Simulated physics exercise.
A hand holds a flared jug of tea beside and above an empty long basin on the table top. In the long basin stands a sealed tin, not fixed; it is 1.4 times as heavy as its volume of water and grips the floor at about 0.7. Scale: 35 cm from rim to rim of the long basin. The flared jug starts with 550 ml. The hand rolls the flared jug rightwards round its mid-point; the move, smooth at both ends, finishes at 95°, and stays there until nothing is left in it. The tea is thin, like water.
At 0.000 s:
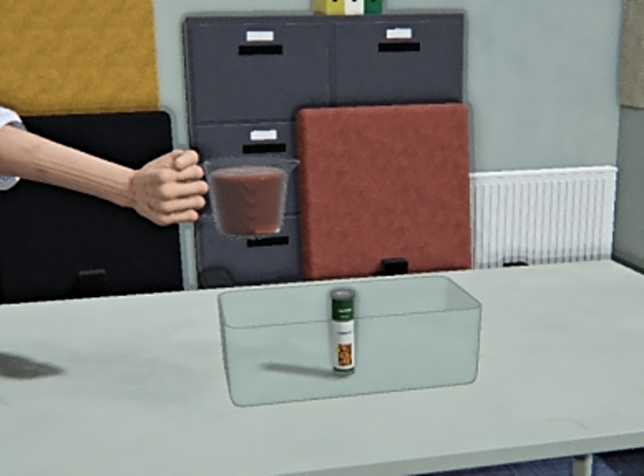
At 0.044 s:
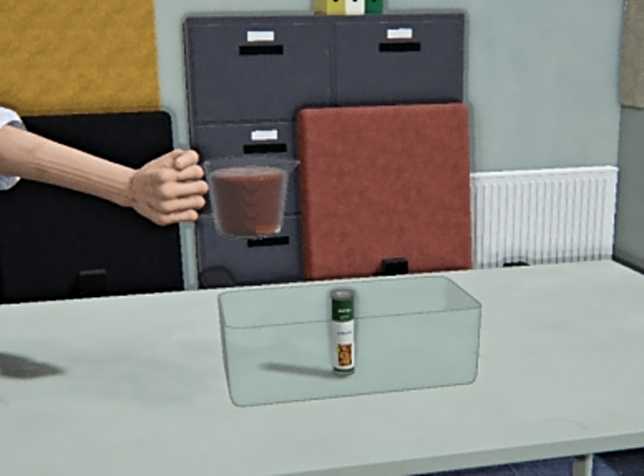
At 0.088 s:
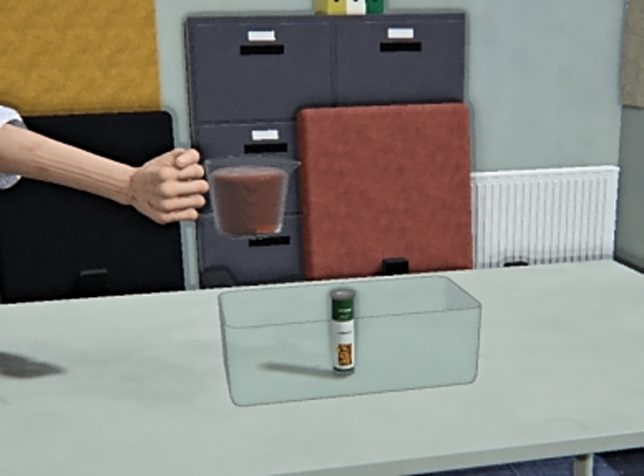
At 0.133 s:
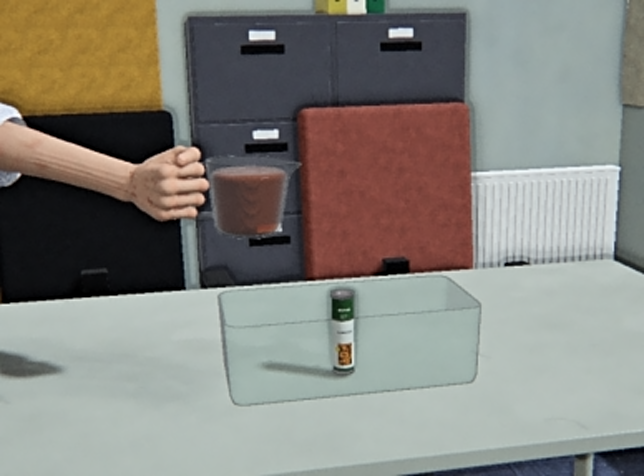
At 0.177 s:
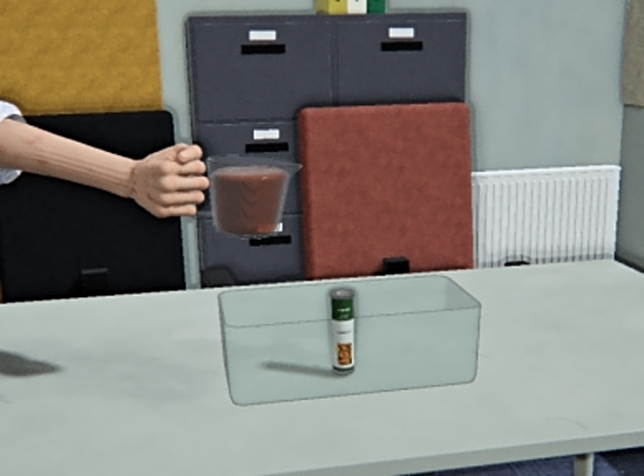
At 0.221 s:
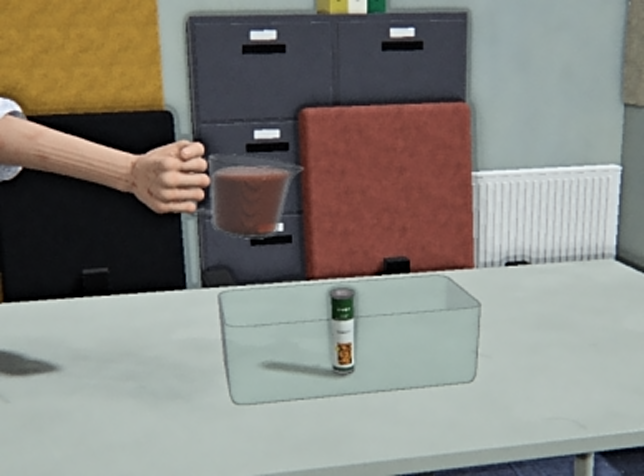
A hand reaching in from the left holds a clear, flared jug of reddish-brown tea above a pale table in an office-like room, seen from slightly above by a still camera. Below it to the right, a long see-through basin holds a small green-and-white tin, with grey drawers, a red panel and a white radiator behind. The hand slowly tilts the jug slightly rightwards.
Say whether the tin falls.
The tin stays up.
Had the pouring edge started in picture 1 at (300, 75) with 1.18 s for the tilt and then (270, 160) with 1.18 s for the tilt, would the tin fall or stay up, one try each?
First it stays up; then it keeps standing.
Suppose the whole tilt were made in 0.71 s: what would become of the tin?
The tin topples.
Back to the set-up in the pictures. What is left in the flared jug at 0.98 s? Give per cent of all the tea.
About 24 per cent.
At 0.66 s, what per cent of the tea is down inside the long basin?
About 4 per cent.
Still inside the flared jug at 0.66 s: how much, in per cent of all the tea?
Some 76 per cent.
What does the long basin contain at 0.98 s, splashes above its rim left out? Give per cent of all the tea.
Some 54 per cent.
Then, 0.66 s in, the tilt is 56° and 77 per cent is still to pour; the tin stands where it began.
Then, 0.98 s in, the tilt is 88° and 23 per cent is still to pour; the tin stands where it began.
Then, 1.32 s in, the tilt is 95° and 2 per cent is still to pour; the tin stands where it began.
Then, 1.68 s in, the tilt is 95° and 0 per cent is still to pour; the tin stands where it began.
Finally, the tin stands where it began.
